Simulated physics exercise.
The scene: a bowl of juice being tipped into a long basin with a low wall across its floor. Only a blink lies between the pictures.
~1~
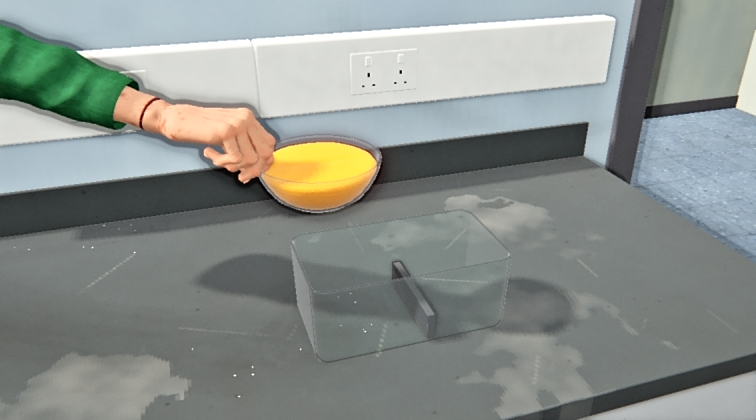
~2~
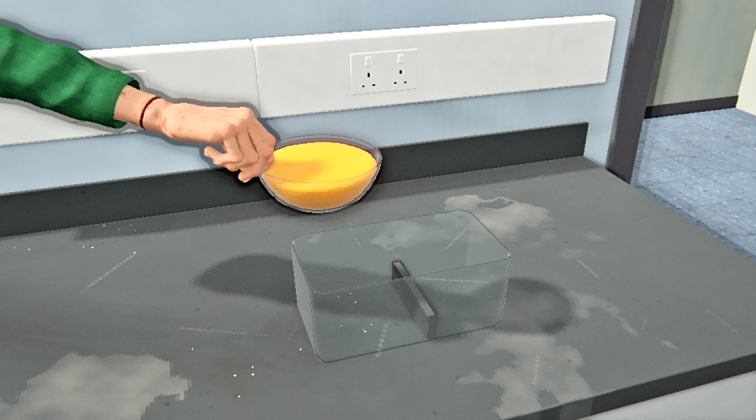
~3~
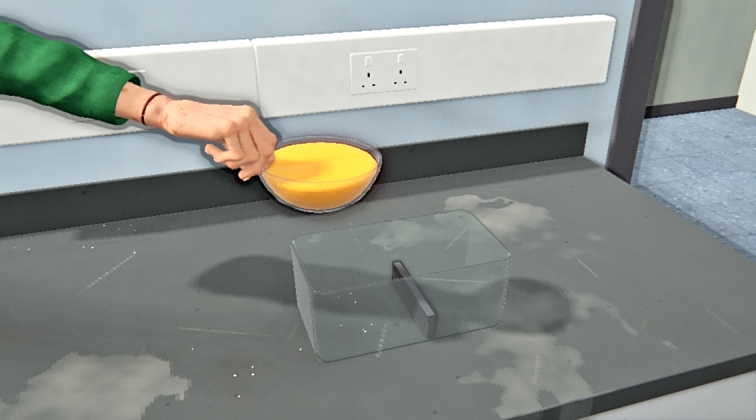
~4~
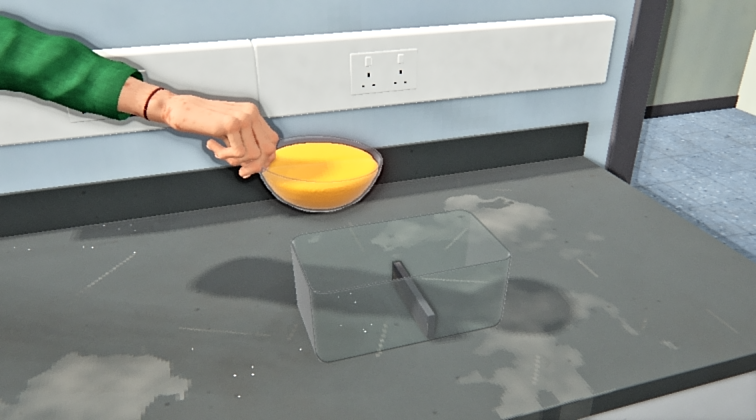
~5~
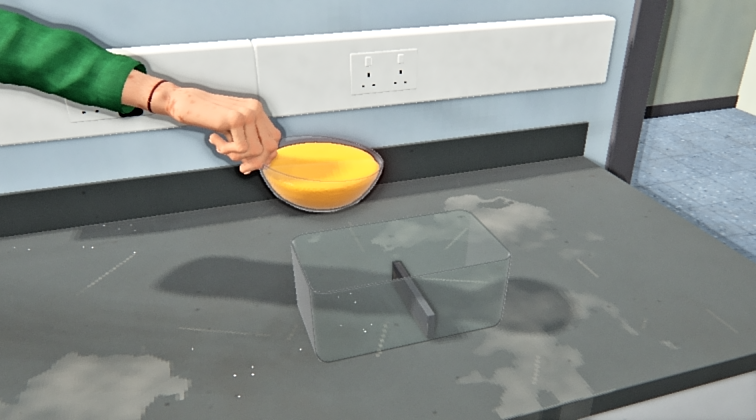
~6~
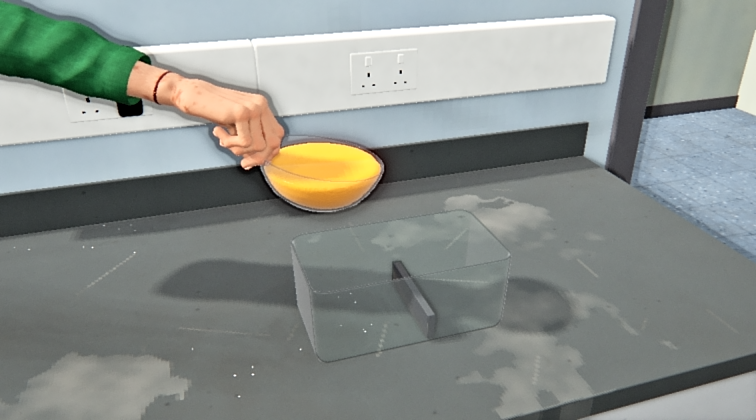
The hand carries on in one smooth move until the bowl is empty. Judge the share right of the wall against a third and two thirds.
It comes to from a third to two thirds.
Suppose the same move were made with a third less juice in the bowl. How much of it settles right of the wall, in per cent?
About 40 per cent.
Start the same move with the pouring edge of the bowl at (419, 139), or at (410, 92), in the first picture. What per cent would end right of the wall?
About 90 and 80 per cent.
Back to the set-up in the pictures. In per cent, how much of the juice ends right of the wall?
It comes to 60 per cent or so.
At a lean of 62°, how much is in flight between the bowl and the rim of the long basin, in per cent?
It comes to 40 per cent or so.
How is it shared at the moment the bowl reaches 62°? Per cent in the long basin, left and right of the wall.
Left: 5 %. Right: 20 %.
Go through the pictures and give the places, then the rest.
Tilt 0°; pouring edge (377, 151); surface from (259, 169) to (373, 155); the long basin's rim runs from (300, 265) to (490, 232); the wall's top is at (413, 288), in the first picture.
Tilt 0°; pouring edge (378, 151); surface from (259, 169) to (373, 155), in the second picture.
Tilt 2°; pouring edge (378, 153); surface from (259, 168) to (373, 156), in the third picture.
Tilt 4°; pouring edge (379, 155); surface from (260, 167) to (374, 157), in the fourth picture.
Tilt 7°; pouring edge (379, 158); surface from (262, 167) to (375, 158), in the fifth picture.
Tilt 11°; pouring edge (380, 161); surface from (264, 167) to (377, 158), in the sixth picture.
A moment on, the bowl is tipped part way and 35 per cent is still to pour, 6 is left of the wall and 20 right of it.
Next, the bowl is tipped on its side and 1 per cent is still to pour, 36 is left of the wall and 58 right of it.
Then the bowl is tipped on its side and 0 per cent is still to pour, 41 is left of the wall and 58 right of it.
Later the bowl is tipped on its side and 0 per cent is still to pour, 41 is left of the wall and 58 right of it.
Finally, 41 per cent lies left of the wall, 58 right of it and 1 outside.
